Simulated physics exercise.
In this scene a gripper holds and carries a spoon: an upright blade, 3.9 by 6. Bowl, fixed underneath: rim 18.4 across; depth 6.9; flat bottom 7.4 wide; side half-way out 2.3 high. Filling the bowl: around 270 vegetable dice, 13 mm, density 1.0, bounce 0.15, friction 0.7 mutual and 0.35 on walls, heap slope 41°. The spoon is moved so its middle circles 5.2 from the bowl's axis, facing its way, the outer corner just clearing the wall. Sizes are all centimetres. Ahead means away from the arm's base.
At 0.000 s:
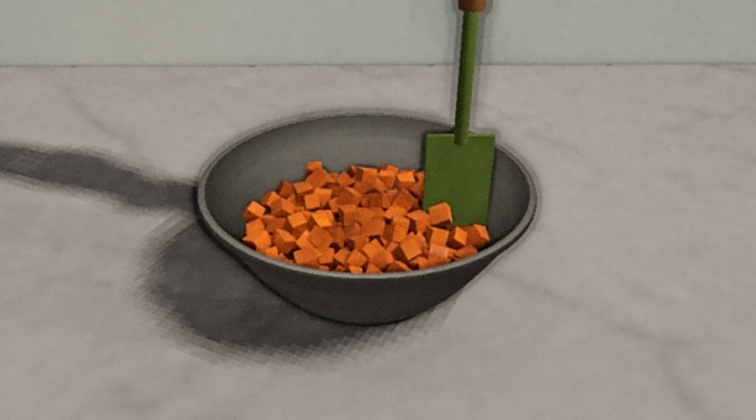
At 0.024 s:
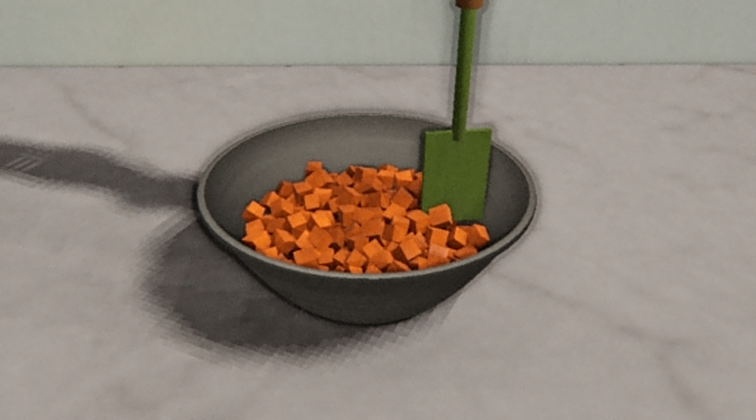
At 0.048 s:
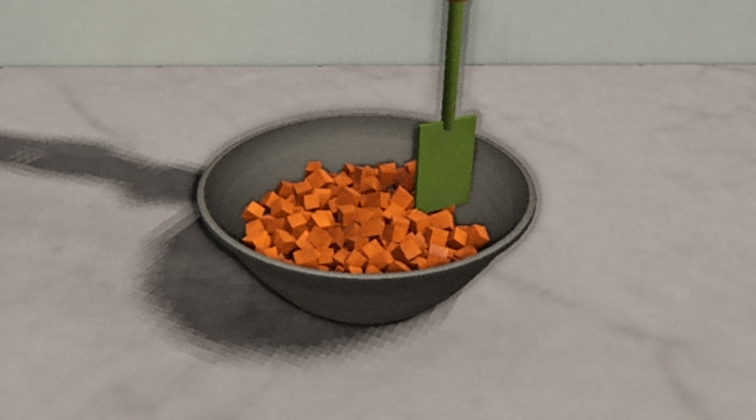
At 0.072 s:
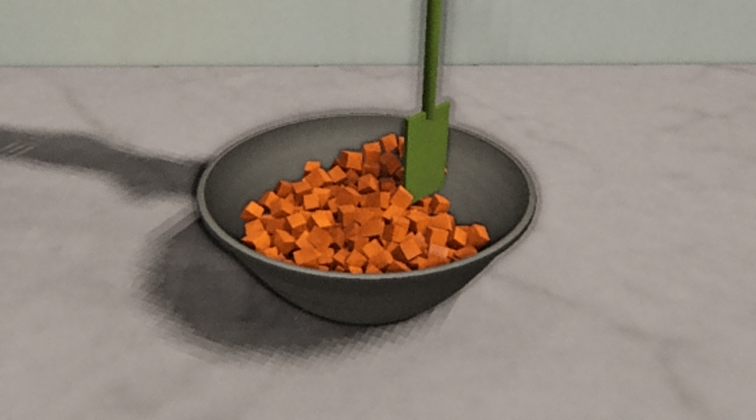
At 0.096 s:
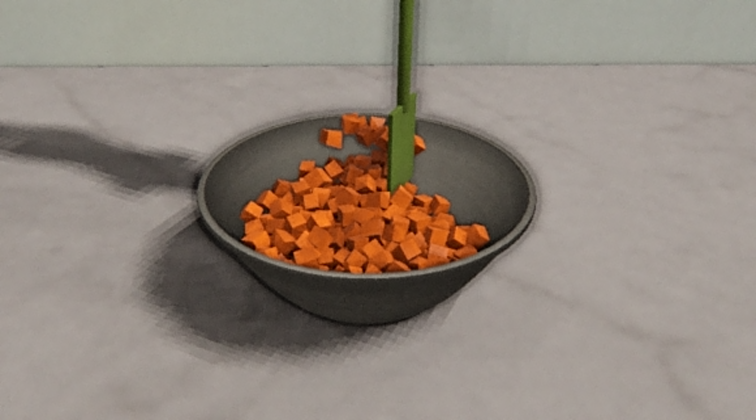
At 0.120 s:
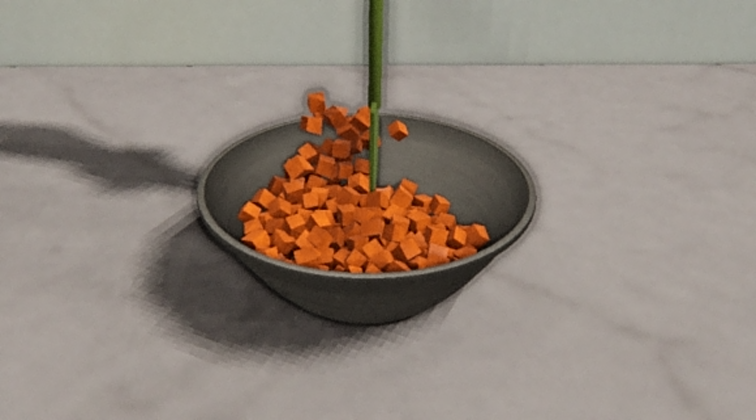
A green spatula-like blade, upright in a dark grey bowl heaped with small orange cubes, stands at the bowl's right side on a pale marbled surface, seen from slightly above by a still camera. Behind lies a pale green wall, and dark shadows stretch left. Slowly at first, the blade sweeps leftward along the far side, turning edge-on and pushing cubes up into a loose, tumbling cluster at the back.
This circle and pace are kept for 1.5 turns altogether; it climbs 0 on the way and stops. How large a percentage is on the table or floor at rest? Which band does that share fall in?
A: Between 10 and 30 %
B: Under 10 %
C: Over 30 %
Over 30 % (C).
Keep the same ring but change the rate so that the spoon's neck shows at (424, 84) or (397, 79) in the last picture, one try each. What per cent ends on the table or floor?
Well, about 20 percent the first time and about 35 percent the second.
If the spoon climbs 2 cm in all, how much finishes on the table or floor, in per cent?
Around 25 percent of it.
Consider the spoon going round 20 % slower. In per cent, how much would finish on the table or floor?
Estimate: Near 30 in a hundred.
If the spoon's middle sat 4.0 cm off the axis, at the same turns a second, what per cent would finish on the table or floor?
That would make it around 45 percent.
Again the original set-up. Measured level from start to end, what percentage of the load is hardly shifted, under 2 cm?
Roughly 15 percent of the load.
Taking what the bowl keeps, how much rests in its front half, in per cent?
Around 65 percent of it.
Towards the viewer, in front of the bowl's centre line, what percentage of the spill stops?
About 50 per cent.
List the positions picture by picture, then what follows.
In the first frame, the spoon neck at (463, 110), 0° round; upper third of the load around (373, 220), from x 255 to 475, top at y 170; 271 in the bowl.
In the second frame, the spoon neck at (461, 106), 6° round; upper third of the load around (372, 219), from x 255 to 475, top at y 170.
In the third frame, the spoon neck at (450, 96), 23° round; upper third of the load around (372, 218), from x 255 to 475, top at y 170.
In the fourth frame, the spoon neck at (430, 87), 43° round; upper third of the load around (370, 217), from x 250 to 475, top at y 145.
In the fifth frame, the spoon neck at (404, 80), 63° round; upper third of the load around (360, 216), from x 250 to 475, top at y 125.
In the sixth frame, the spoon neck at (375, 77), 83° round; upper third of the load around (348, 214), from x 250 to 475, top at y 105; 271 in the bowl.
After 0.33 s, 259° round, highest piece 11 above the table; 242 in the bowl, 9 on the table or floor, 20 in flight or on the tool.
After 0.55 s, 75° round, highest piece 10 above the table; 196 in the bowl, 50 on the table or floor, 25 in flight or on the tool.
After 0.85 s, 180° round, highest piece 7 above the table; 170 in the bowl, 101 on the table or floor.
After 1.55 s, 180° round, highest piece 7 above the table; 170 in the bowl, 101 on the table or floor.
In the end, 170 in the bowl, 101 on the table or floor. That is 37 % on the table or floor.
